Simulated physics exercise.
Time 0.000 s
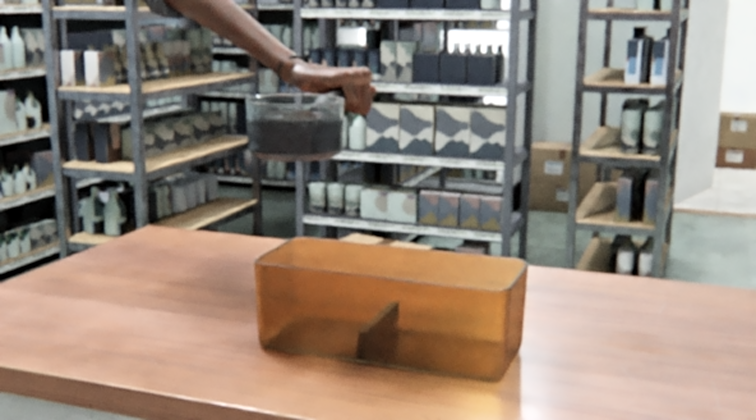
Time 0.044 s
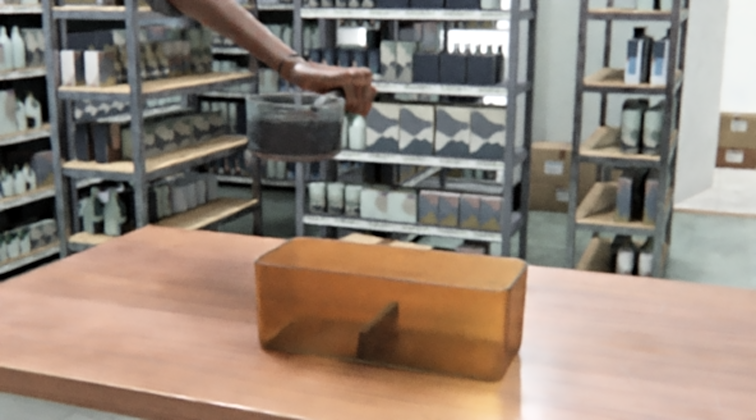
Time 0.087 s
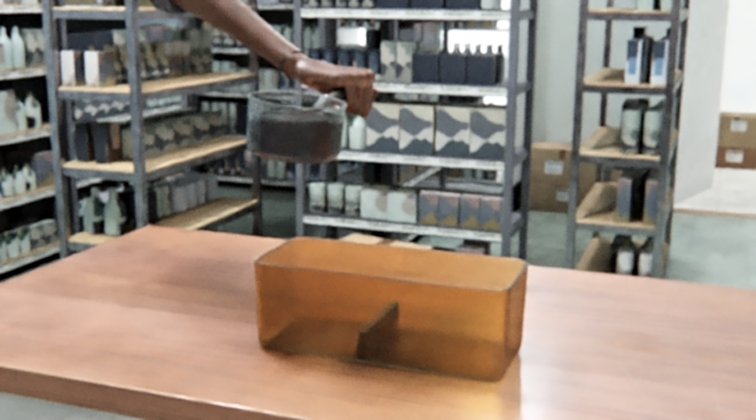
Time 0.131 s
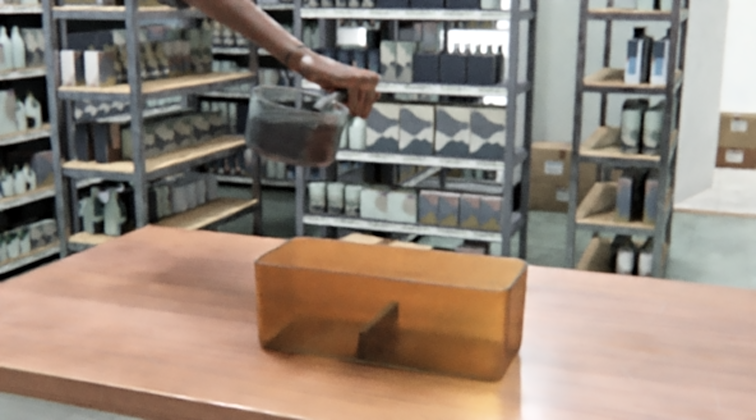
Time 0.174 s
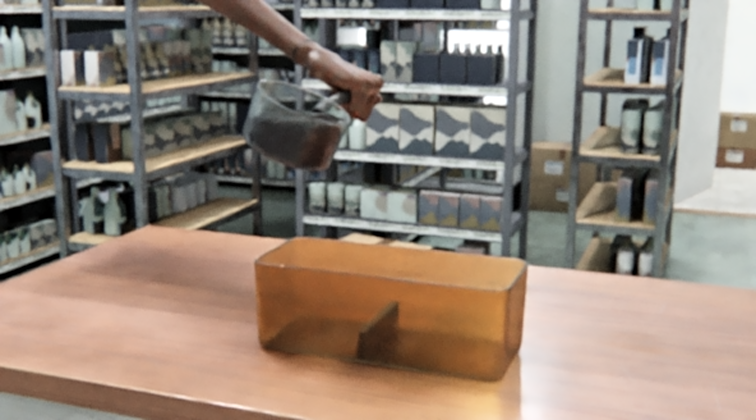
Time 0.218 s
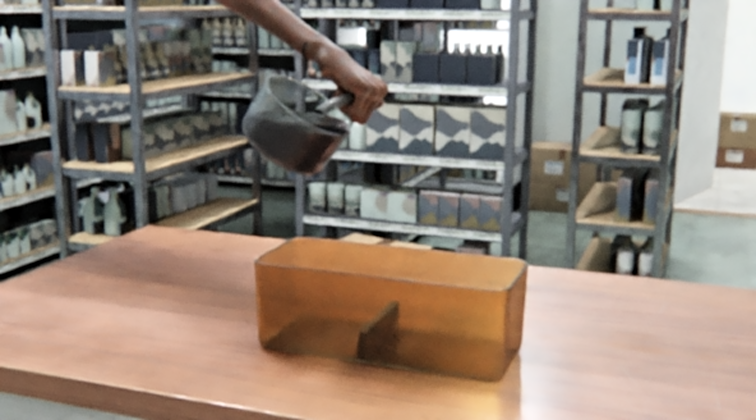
At first, a hand holds a small clear pot of dark liquid level above the left side of an empty amber basin with a low divider on a wooden counter. The hand then gradually tilts the pot down to the right, gently at first and then more steeply, while the basin stays still.
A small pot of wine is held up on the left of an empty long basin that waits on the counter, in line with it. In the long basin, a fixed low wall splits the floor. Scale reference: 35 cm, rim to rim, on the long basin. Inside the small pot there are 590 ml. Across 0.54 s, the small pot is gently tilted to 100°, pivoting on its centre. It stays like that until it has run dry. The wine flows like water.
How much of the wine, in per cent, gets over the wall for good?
55 %.
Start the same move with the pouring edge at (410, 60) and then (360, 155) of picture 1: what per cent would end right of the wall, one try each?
I'd say 85 percent on the first go, 80 percent on the next.
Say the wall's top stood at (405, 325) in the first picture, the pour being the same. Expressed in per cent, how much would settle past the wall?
In that case some 10 per cent.
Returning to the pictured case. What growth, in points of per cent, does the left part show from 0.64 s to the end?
Around 18 in a hundred.
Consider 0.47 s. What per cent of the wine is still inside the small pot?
Remaining: Near 32 % of the total.
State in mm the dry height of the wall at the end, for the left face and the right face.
Left roughly 28 mm; right roughly 26 mm.
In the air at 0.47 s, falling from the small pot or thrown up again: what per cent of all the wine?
Around 54 in a hundred.
After 0.47 s the tilt is 95° and 33 per cent is still to pour, 4 is left of the wall and 10 right of it.
After 0.64 s the tilt is 100° and 9 per cent is still to pour, 27 is left of the wall and 53 right of it.
After 0.83 s the tilt is 100° and 2 per cent is still to pour, 39 is left of the wall and 54 right of it.
After 1.04 s the tilt is 100° and 0 per cent is still to pour, 44 is left of the wall and 55 right of it.
In the end 44 per cent lies left of the wall, 55 right of it and 1 outside.
